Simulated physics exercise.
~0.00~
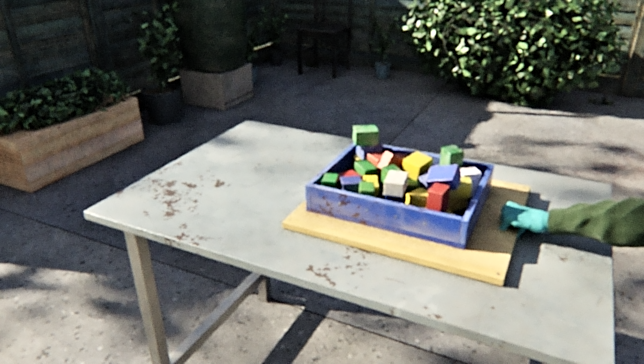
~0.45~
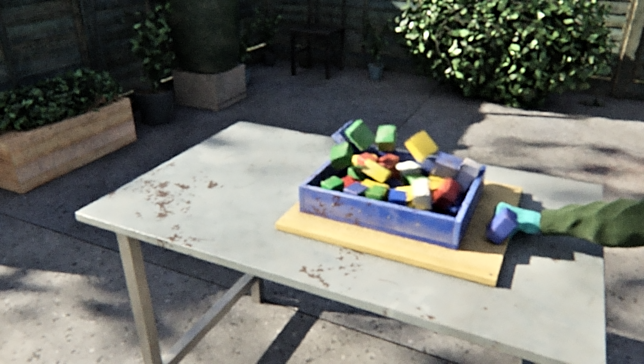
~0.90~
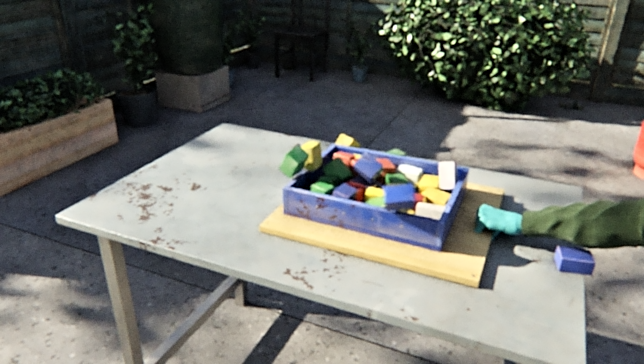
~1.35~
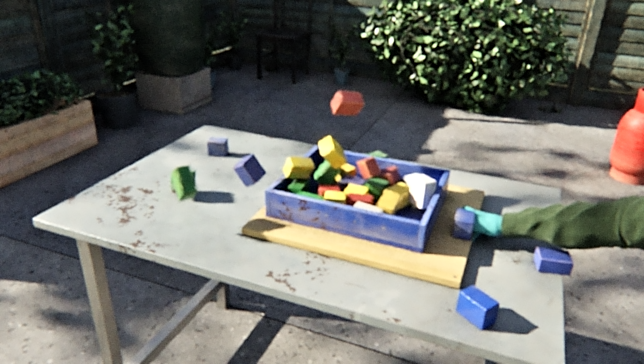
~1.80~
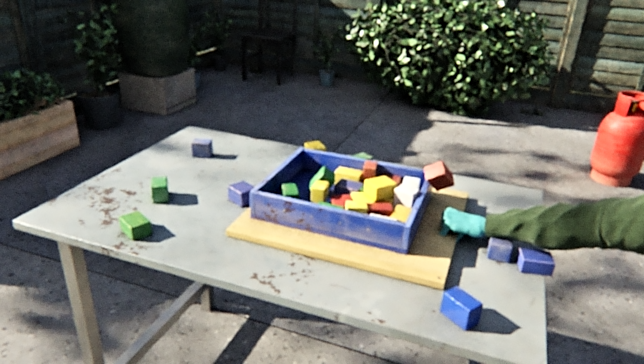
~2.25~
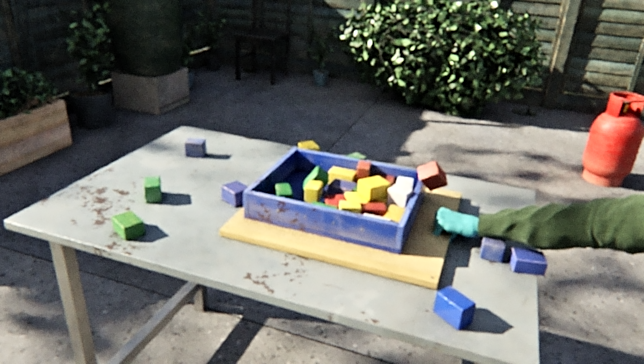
A gloved hand worked a wooden board with a blue tote of colourful toy bricks to and fro on an outdoor table, and the bricks jumped and tumbled over the sides until several lay scattered across the tabletop, with many still inside.
